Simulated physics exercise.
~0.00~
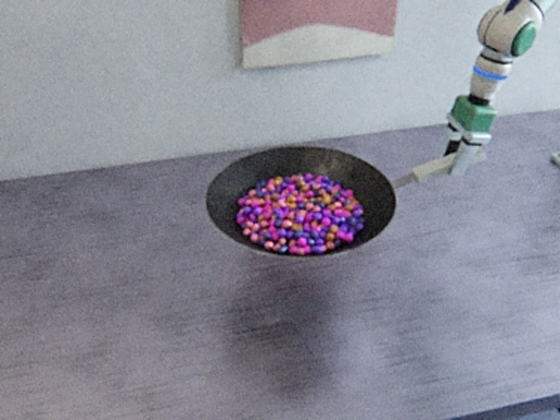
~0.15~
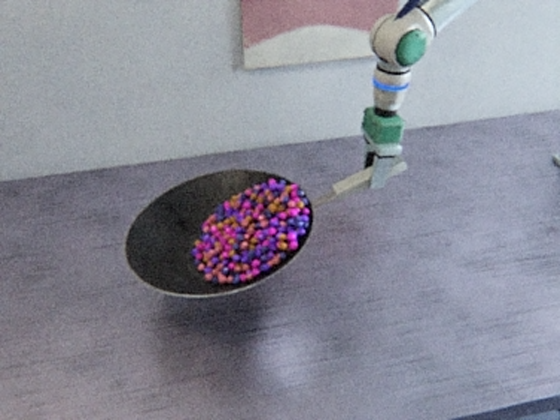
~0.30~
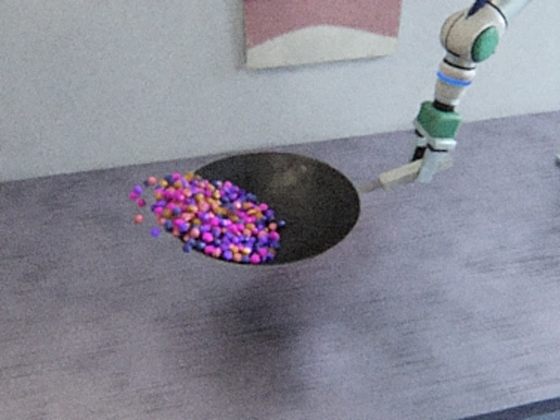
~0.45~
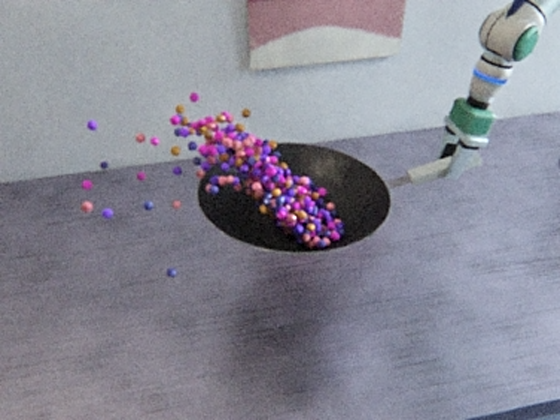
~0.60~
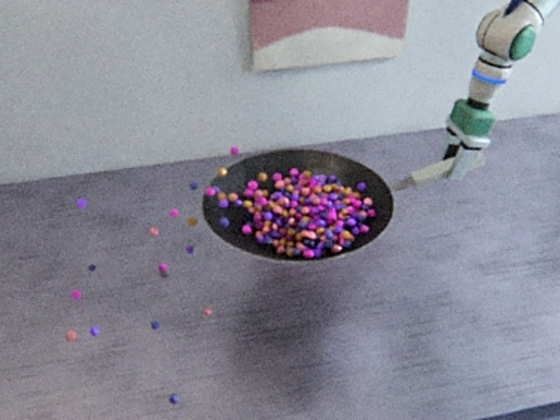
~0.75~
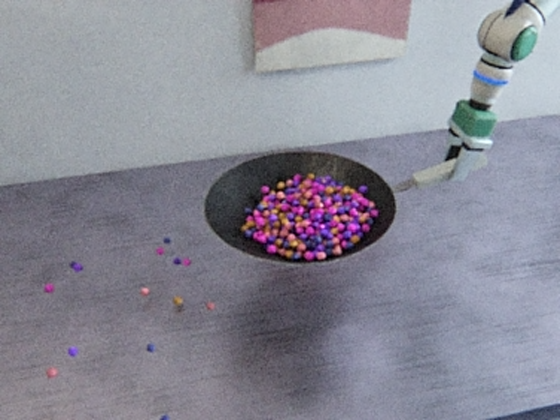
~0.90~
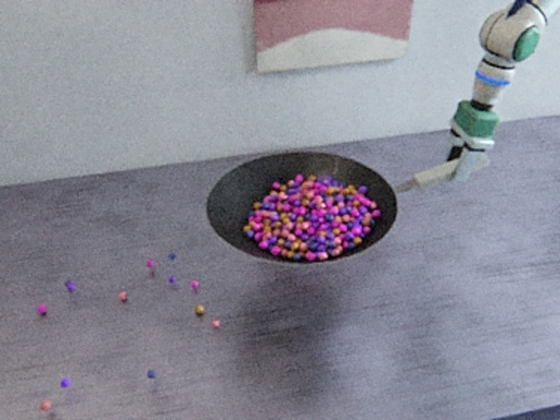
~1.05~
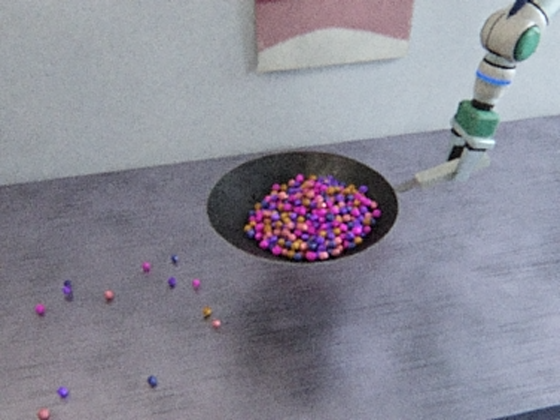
A robotic arm swung a dark wok full of small colorful balls to the left, then jerked it back right, tossing the balls up over the left rim; most landed back in the pan, while a handful fell and ended scattered on the gray table.
